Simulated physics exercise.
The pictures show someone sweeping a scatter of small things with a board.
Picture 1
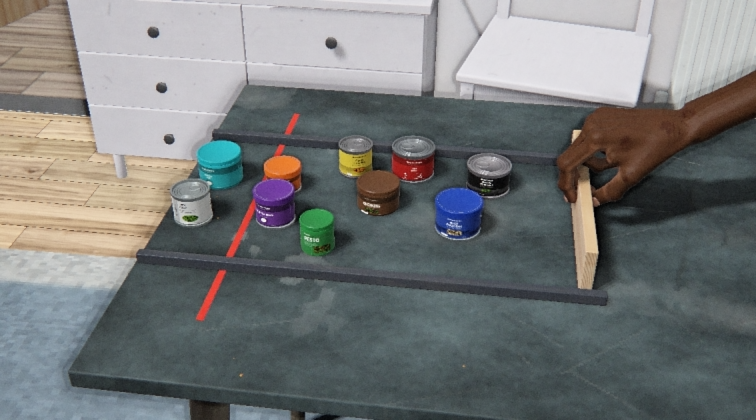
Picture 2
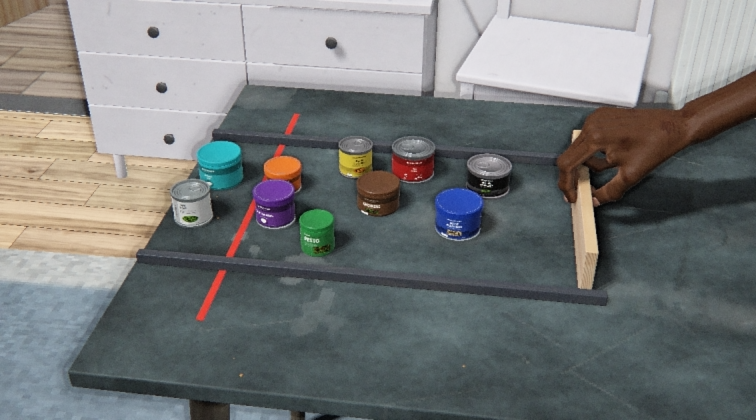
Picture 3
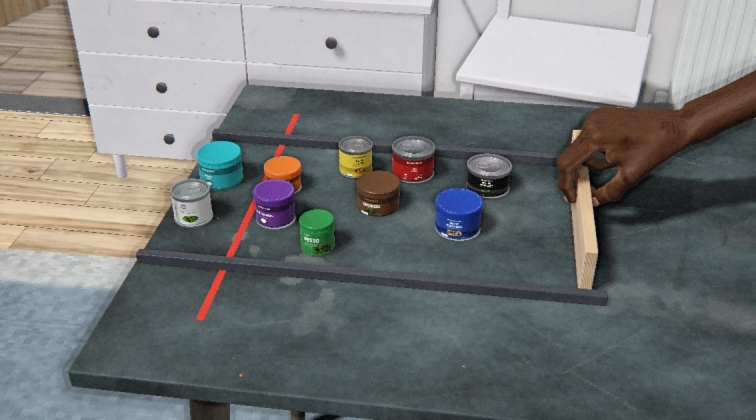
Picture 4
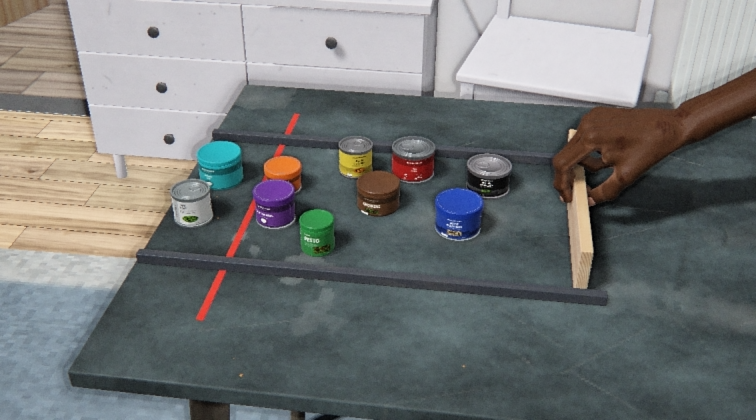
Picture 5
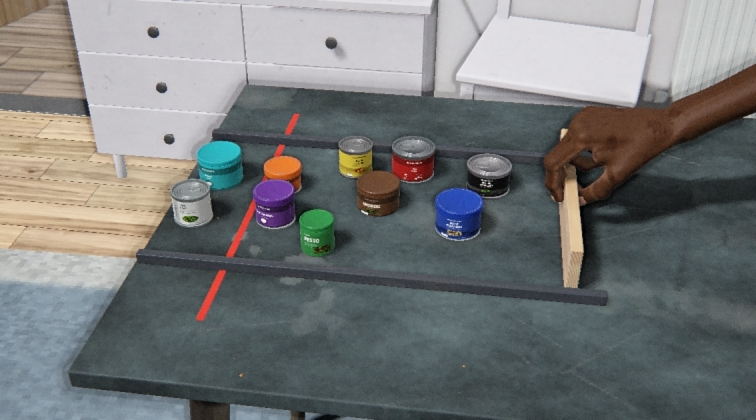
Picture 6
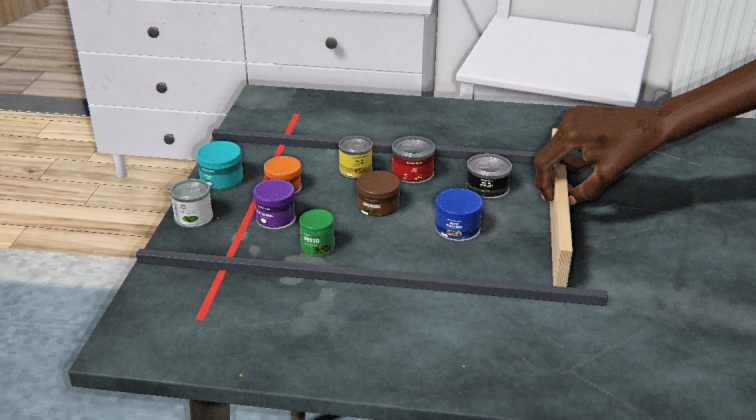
A hand held a wooden board upright at the right of a dark table, then slid it a little way left between two dark strips, while the scattered colourful little pots stayed still.
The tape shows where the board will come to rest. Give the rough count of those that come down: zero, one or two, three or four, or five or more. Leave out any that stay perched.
Here the number that fall off is one or two.
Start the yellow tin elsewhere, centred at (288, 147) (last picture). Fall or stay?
Then it remains up.
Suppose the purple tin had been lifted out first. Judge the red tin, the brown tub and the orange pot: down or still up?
The red tin holds on, the brown tub is kept, the orange pot is kept.
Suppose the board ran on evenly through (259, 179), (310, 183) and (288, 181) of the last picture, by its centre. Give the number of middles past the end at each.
In that order 2, 0 and 0.
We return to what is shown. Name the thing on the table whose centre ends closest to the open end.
The purple tin.
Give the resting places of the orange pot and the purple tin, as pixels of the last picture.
Near (208, 172) and (181, 202).
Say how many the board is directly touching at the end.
It touches 5.
Soon after, none off yet; white tin at rest near (192, 204); turquoise tub at rest near (220, 165); orange pot at rest near (283, 176).
By the end, the number that fall off is one or two; fallen, turquoise tub and white tin.
